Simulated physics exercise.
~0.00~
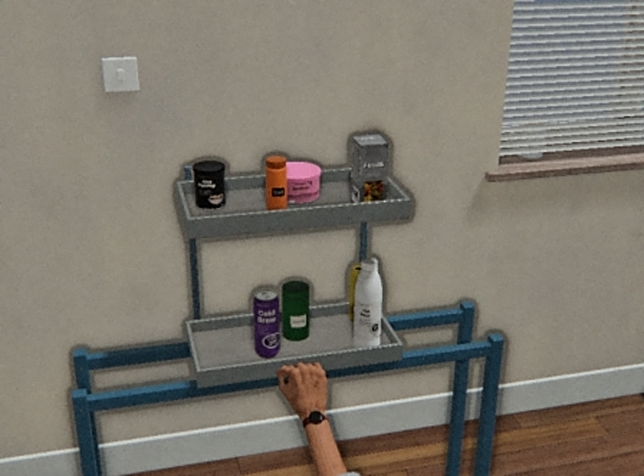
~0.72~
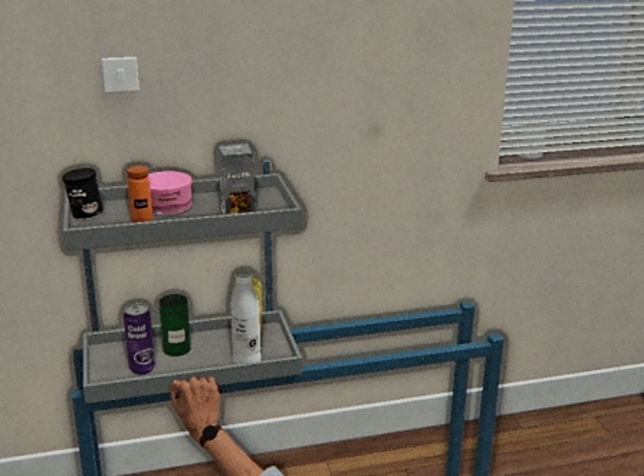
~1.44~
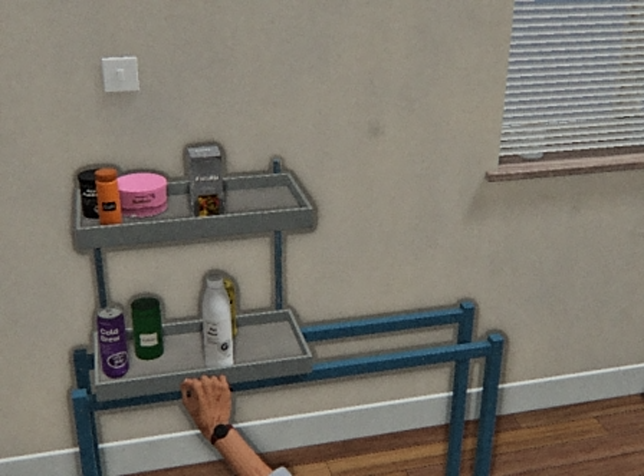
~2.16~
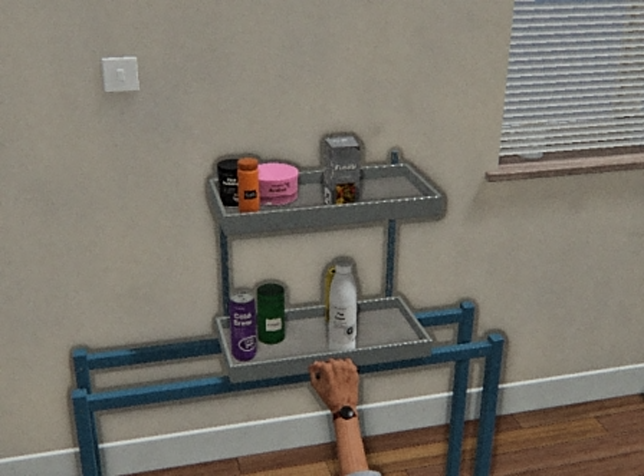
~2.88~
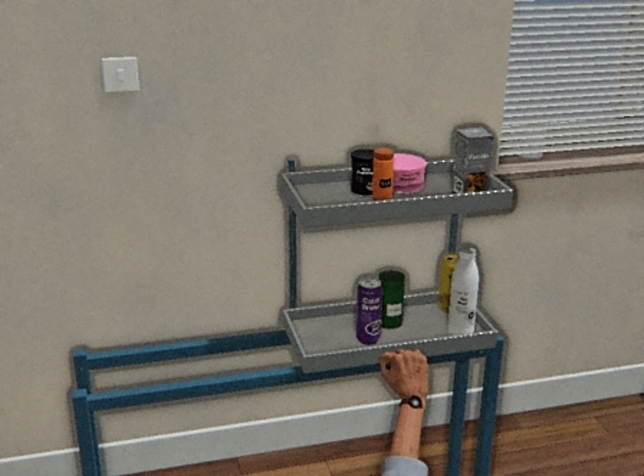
The clip shows a hand moving a two-level grey tray of cans, bottles and tubs left along blue rails, then back across to the right end, as the items slide left on the tray and later right, ending upright with the grey carton near its right edge.
